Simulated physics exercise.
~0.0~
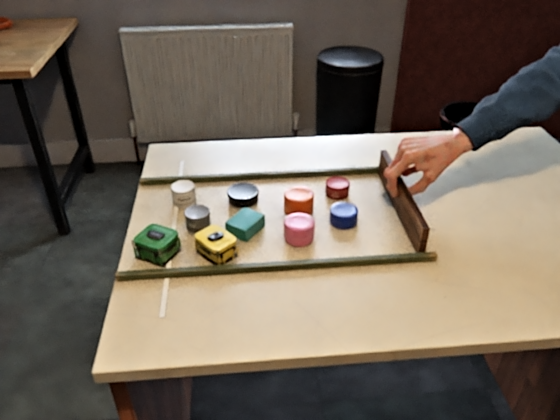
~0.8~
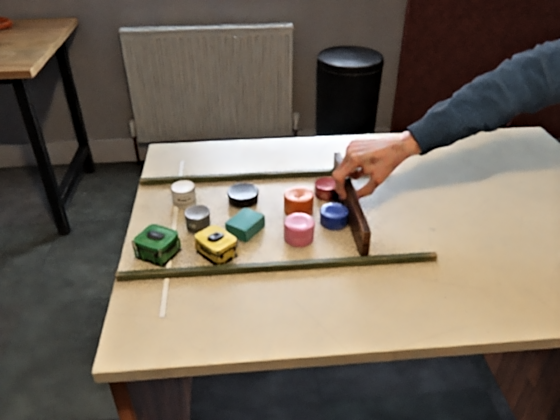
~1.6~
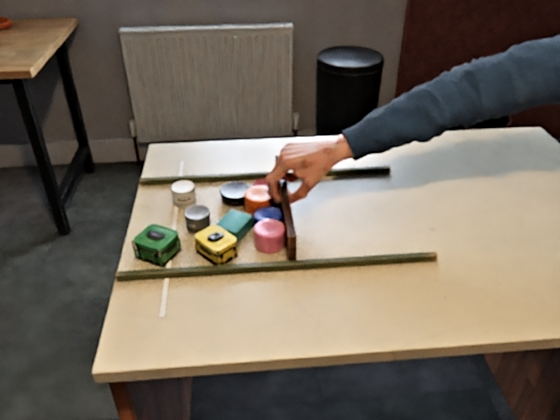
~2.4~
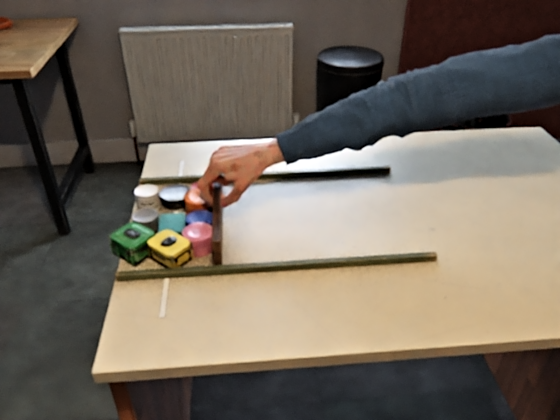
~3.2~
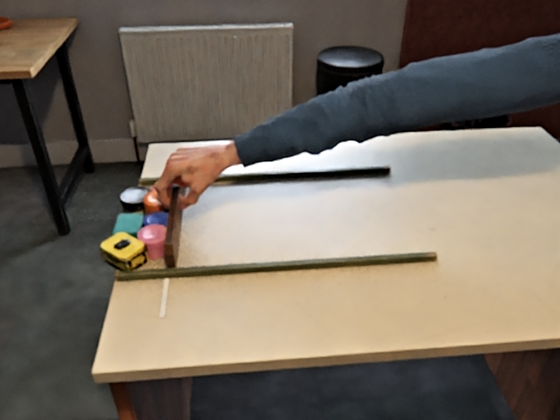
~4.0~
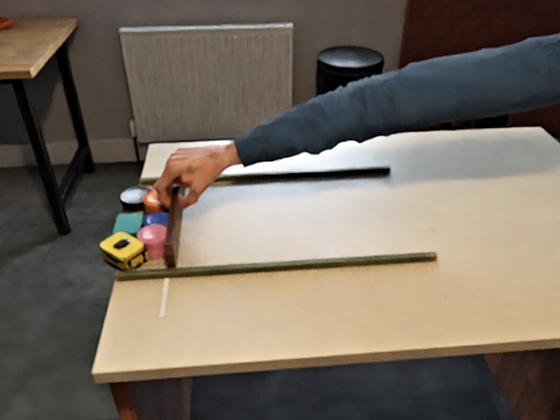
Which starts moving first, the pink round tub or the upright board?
The upright board starts moving first, slid left by the hand. The pink round tub stays where it is at first and only shifts left later.
